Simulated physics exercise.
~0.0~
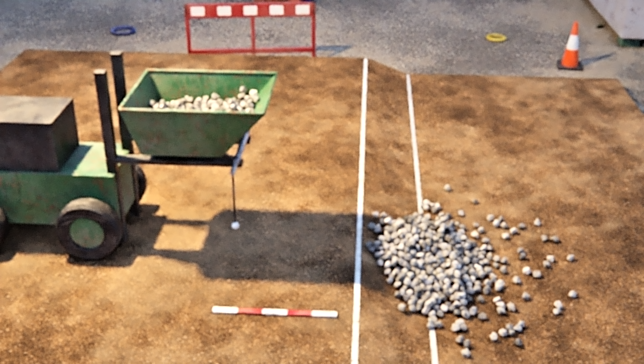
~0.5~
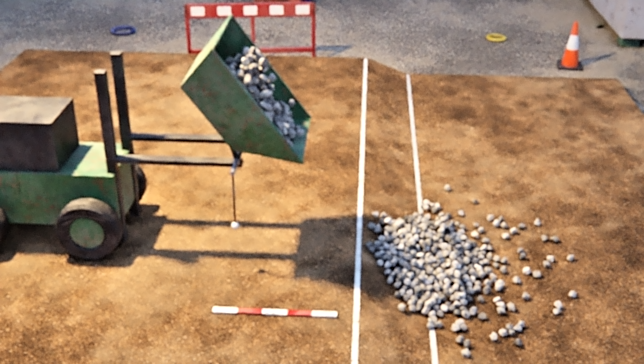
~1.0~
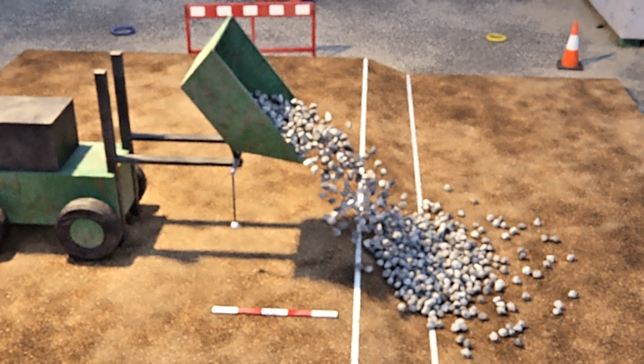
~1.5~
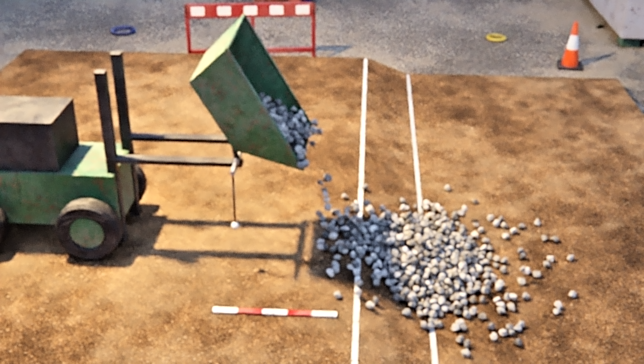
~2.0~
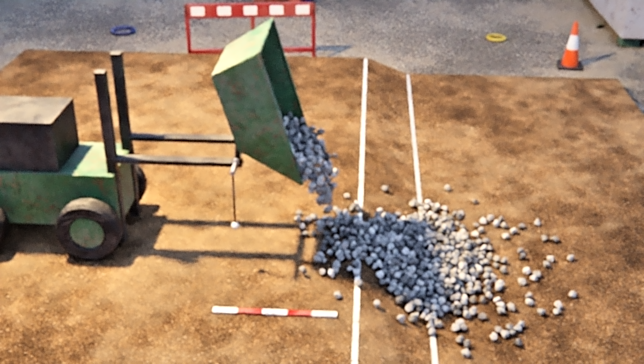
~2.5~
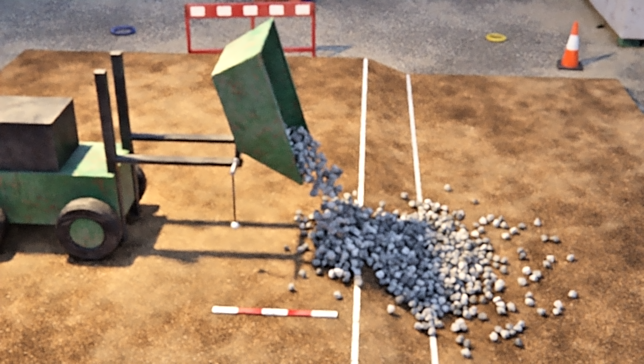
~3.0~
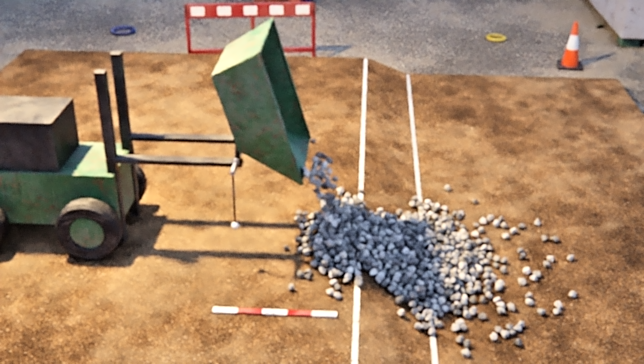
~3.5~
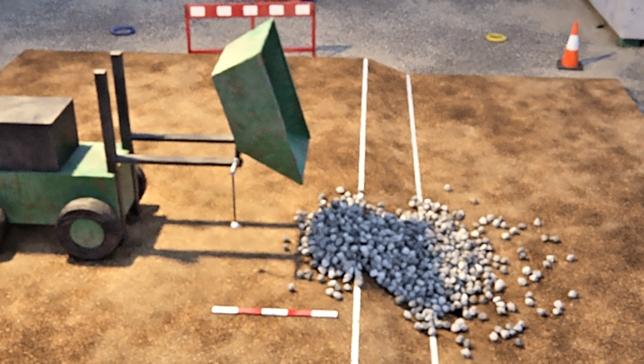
We see a green forklift on brown ground tip its raised skip to the right, pause, then tip it more steeply, pouring grey stones beside and onto an existing pale heap across two white lines, until the skip hangs empty above the enlarged pile.
